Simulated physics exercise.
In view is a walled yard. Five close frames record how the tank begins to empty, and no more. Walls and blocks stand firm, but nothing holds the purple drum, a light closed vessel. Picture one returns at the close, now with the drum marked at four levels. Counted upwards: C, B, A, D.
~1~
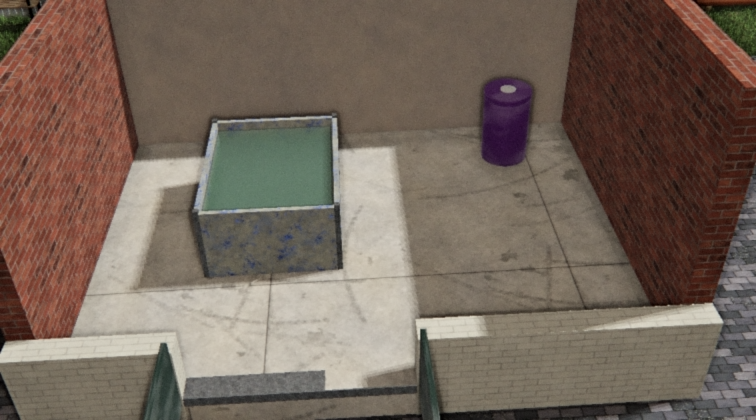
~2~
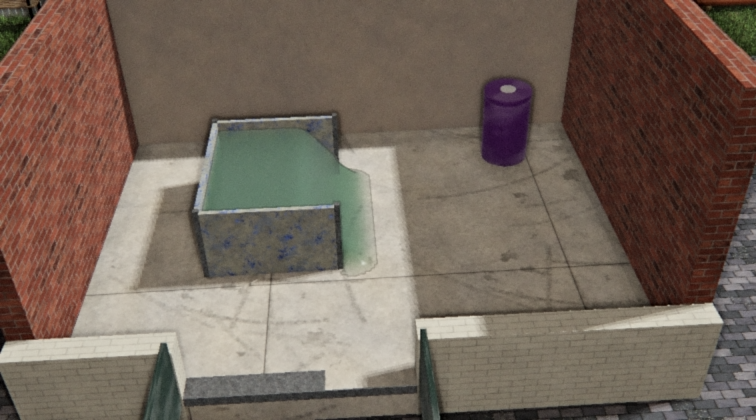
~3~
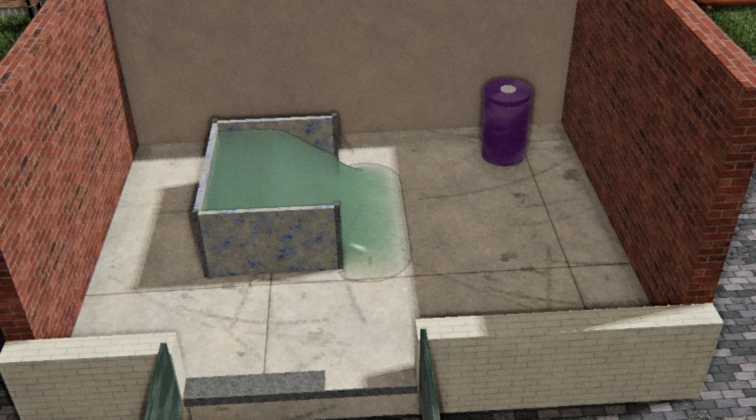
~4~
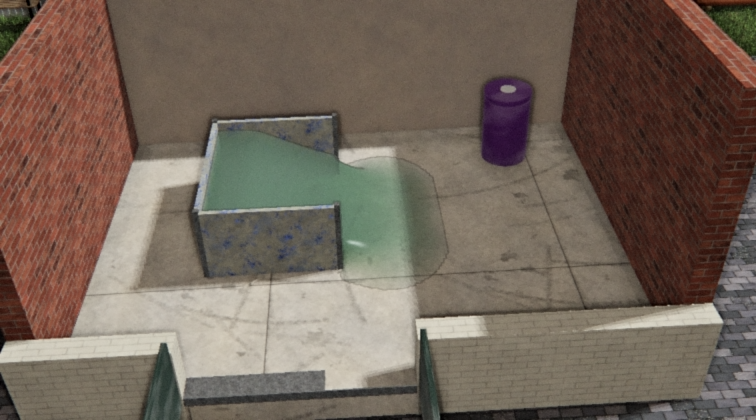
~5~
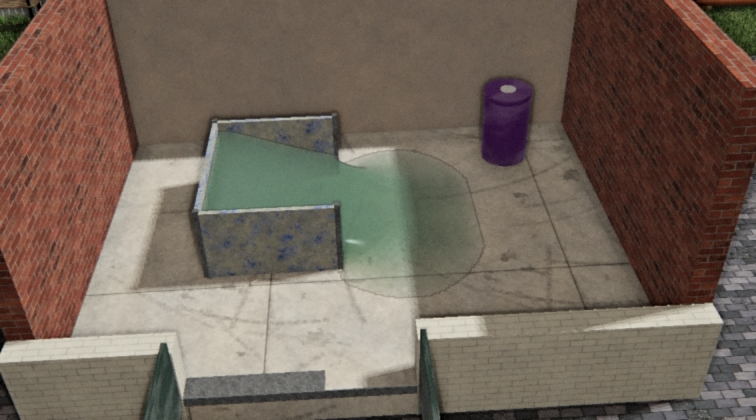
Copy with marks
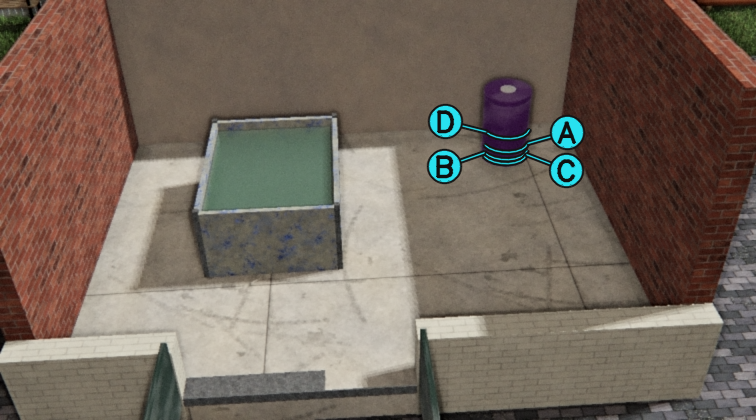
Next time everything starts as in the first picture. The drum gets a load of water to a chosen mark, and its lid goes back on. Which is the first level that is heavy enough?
Take D.
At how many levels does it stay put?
One of them.
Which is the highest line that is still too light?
A it is.
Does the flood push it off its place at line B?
Yes, it does.
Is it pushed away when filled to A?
Yes, it does.
In cyan, A at (509, 152); B at (508, 159); C at (508, 163); D at (510, 138); from the bottom up C, B, A, D.
With A, it is pushed about twice its own width away.
With B, it is pushed about its own width away.
With C, it is pushed about 5 times its own width away.
With D, it does not move.
